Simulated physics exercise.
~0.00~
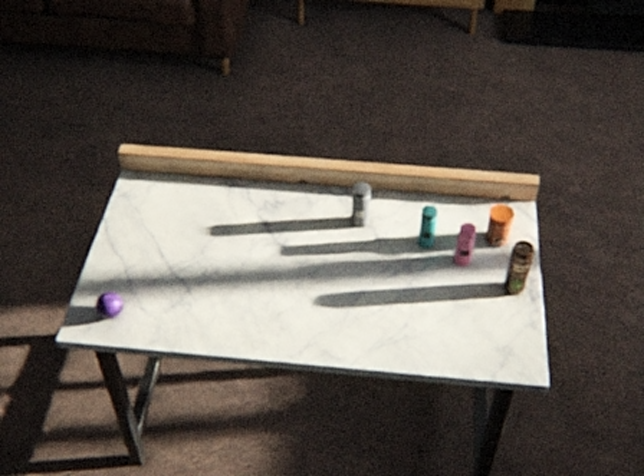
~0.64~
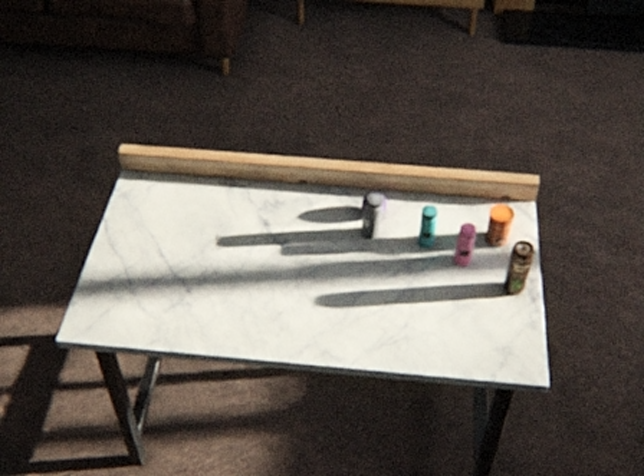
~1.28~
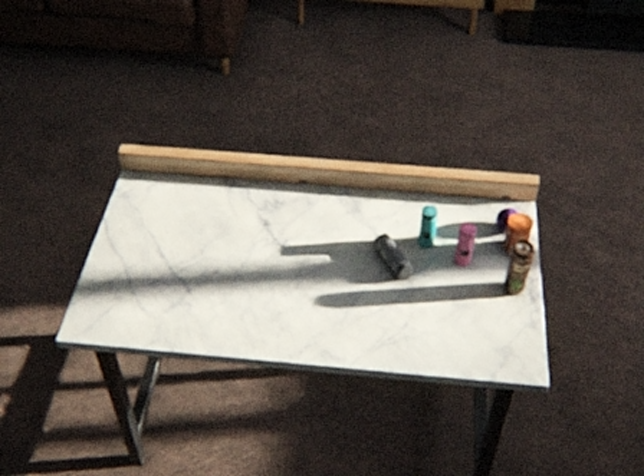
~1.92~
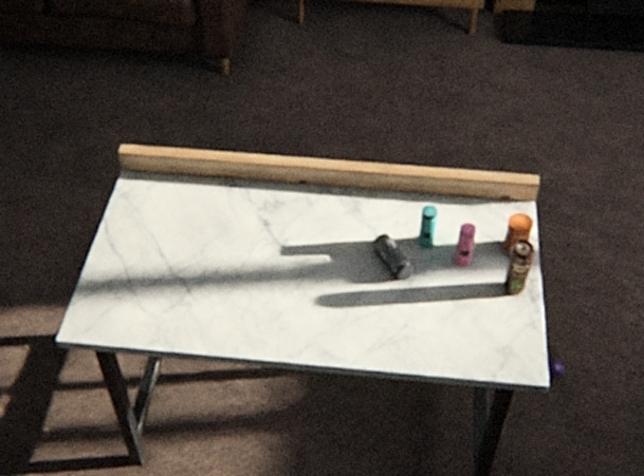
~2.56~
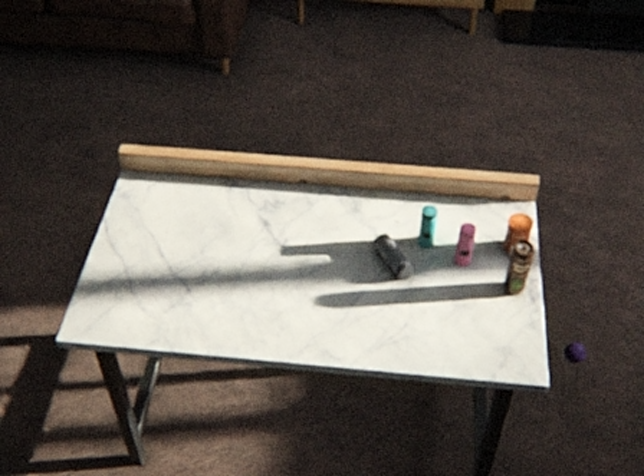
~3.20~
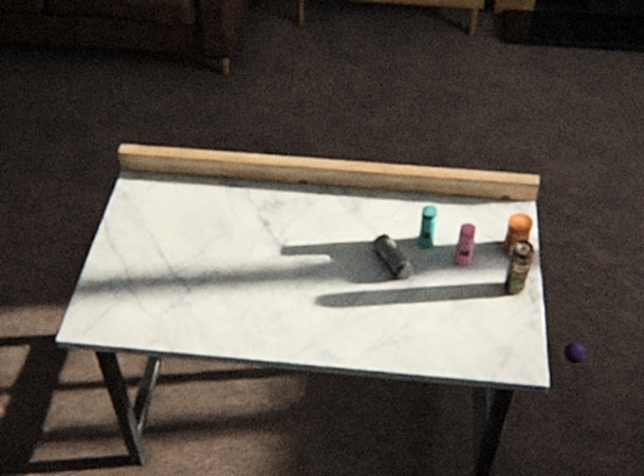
The footage shows a purple ball rolling across a marble-topped table, knocking over a grey shaker near the wooden batten, then shifting an upright orange tin before dropping off the right side to the floor, while the turquoise shaker, pink shaker and brown can stay standing.
